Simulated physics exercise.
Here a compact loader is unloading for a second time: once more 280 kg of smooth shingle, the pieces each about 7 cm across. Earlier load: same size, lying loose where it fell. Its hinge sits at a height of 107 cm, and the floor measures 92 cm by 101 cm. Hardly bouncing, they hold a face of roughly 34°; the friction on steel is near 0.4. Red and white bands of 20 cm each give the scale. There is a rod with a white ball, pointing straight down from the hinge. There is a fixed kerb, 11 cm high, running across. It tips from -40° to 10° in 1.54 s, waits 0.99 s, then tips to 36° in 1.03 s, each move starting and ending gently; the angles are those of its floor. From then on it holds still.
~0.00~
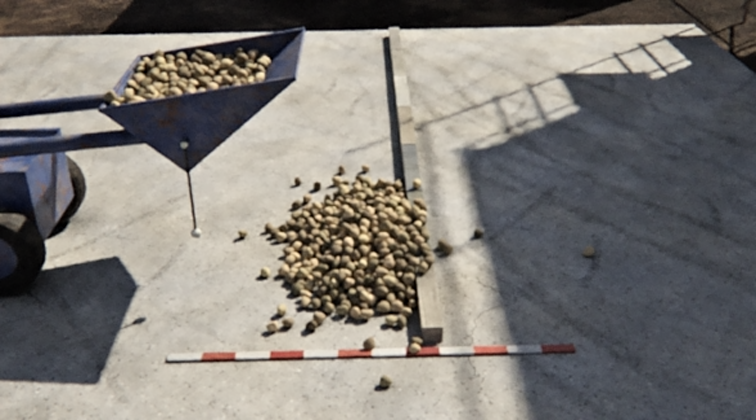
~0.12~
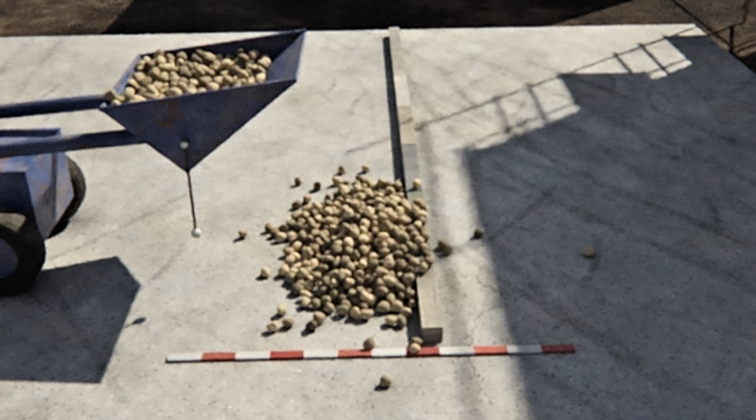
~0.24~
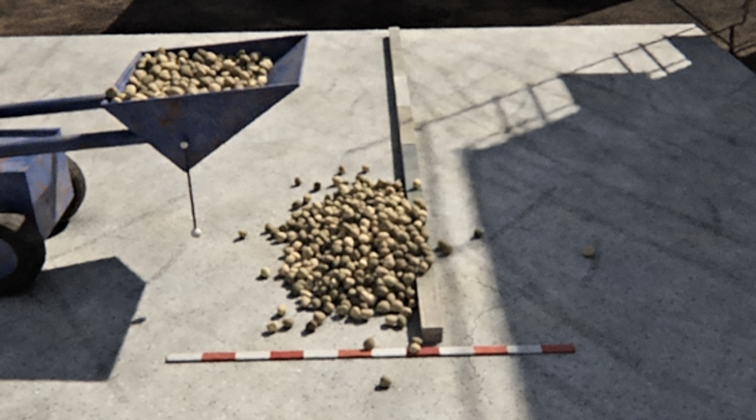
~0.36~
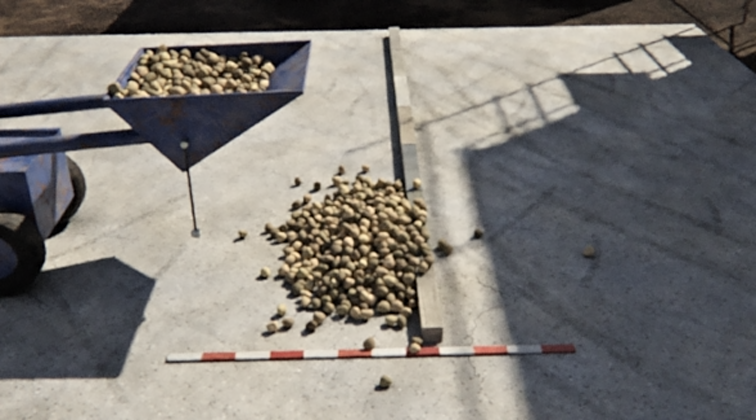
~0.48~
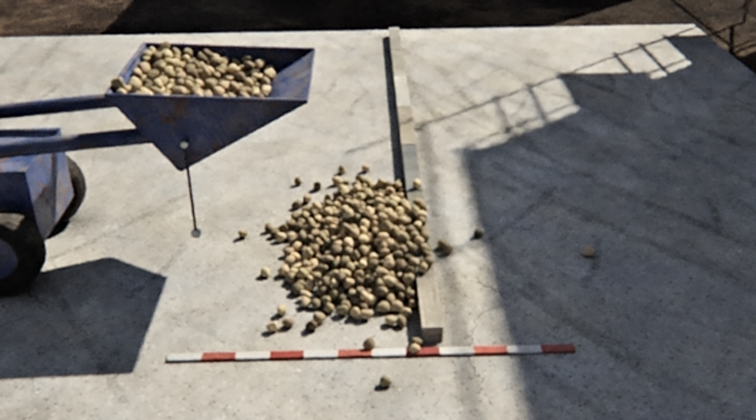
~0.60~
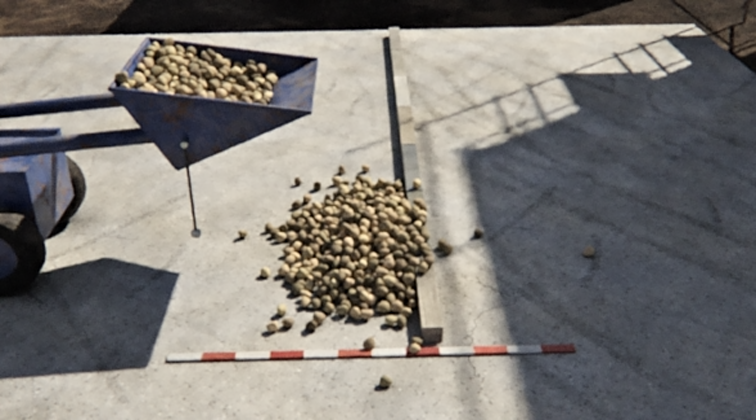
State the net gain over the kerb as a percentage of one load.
1 %.
After 1.2 s the floor is at 2°; in per cent of one load, 100 in the bucket, 99 on this side of the kerb, 1 over the kerb; the foremost stones are at (458, 242).
After 1.6 s the floor is at 10°; in per cent of one load, 100 in the bucket, 100 on this side of the kerb, 1 over the kerb; the foremost stones are at (458, 242).
After 4.0 s the floor is at 36°; in per cent of one load, 0 in the bucket, 199 on this side of the kerb, 1 over the kerb; the foremost stones are at (470, 243).
After 6.5 s the floor is at 36°; in per cent of one load, 0 in the bucket, 199 on this side of the kerb, 1 over the kerb; the foremost stones are at (470, 243). Net gain over the kerb, 1.
